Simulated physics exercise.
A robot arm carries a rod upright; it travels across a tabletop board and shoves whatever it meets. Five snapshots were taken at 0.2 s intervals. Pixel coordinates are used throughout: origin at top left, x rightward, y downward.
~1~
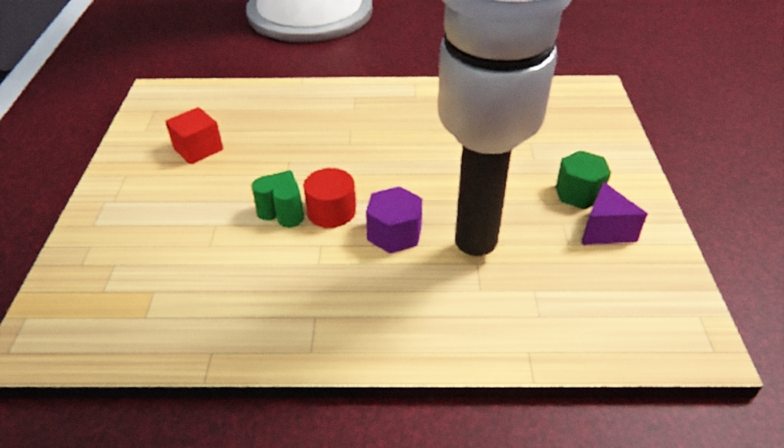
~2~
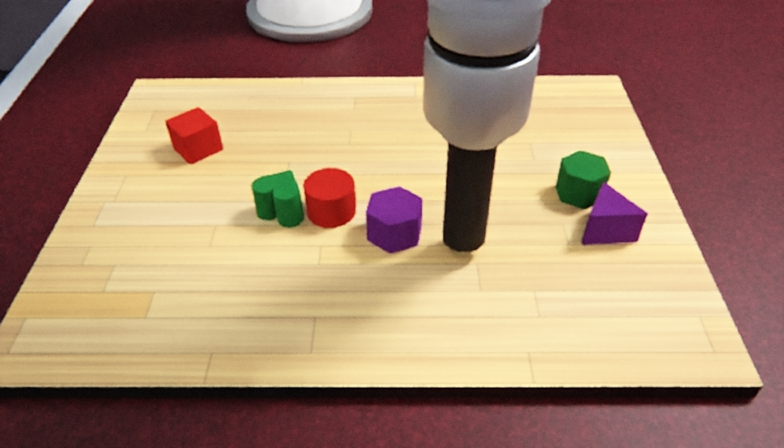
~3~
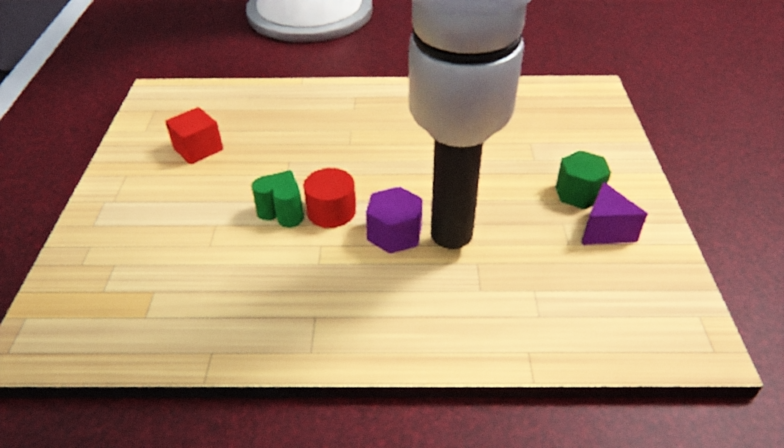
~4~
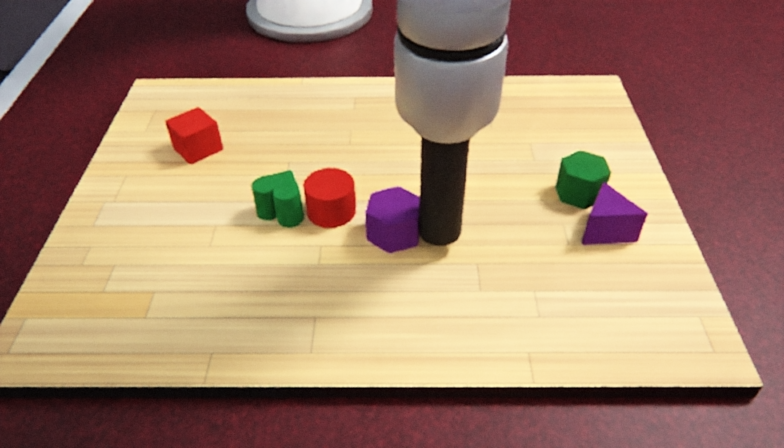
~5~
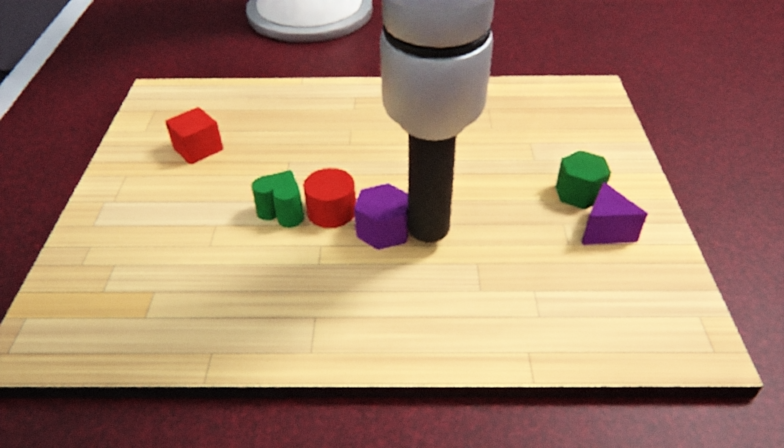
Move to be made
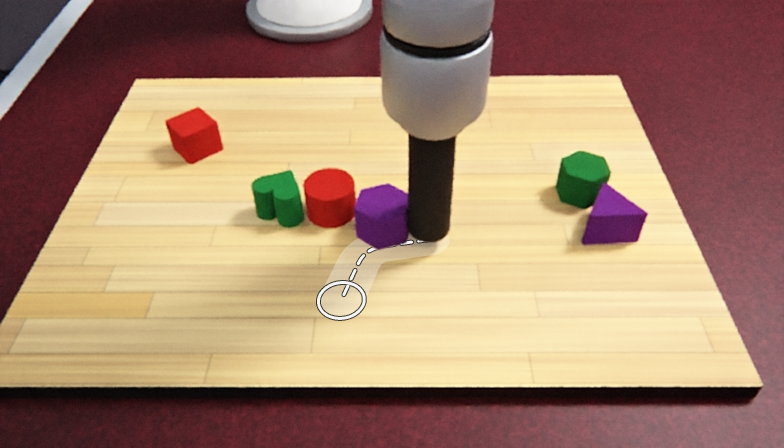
A robot arm moves its black rod left and nudges the purple hexagon slightly left.
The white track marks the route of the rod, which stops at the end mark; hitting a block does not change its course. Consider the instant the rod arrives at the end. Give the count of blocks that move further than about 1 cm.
I predict two.
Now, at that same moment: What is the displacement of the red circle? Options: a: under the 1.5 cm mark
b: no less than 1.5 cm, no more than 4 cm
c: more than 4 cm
b.
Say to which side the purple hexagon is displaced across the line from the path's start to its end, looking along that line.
It goes toward the right-hand side.
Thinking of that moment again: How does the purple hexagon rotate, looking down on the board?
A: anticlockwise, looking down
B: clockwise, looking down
B - clockwise, looking down.
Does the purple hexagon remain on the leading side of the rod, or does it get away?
The purple hexagon won't stay at the front of the rod.
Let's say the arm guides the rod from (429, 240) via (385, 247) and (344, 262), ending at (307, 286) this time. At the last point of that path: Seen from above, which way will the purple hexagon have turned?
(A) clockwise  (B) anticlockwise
A: Clockwise.
Path on the board, from (429, 240) by way of (386, 246) and (357, 267) to (341, 300).
The first path, step by step. One third of the way, rod at (385, 234); green heart block at (272, 184); red circle at (315, 172); purple hexagon at (350, 195), turned 40° clockwise.
Two thirds of the way, rod at (356, 255); green heart block at (271, 184); red circle at (312, 169); purple hexagon at (341, 195), turned 55° clockwise.
At the end, rod at (340, 288); green heart block at (271, 184); red circle at (312, 169); purple hexagon at (341, 195), turned 55° clockwise.
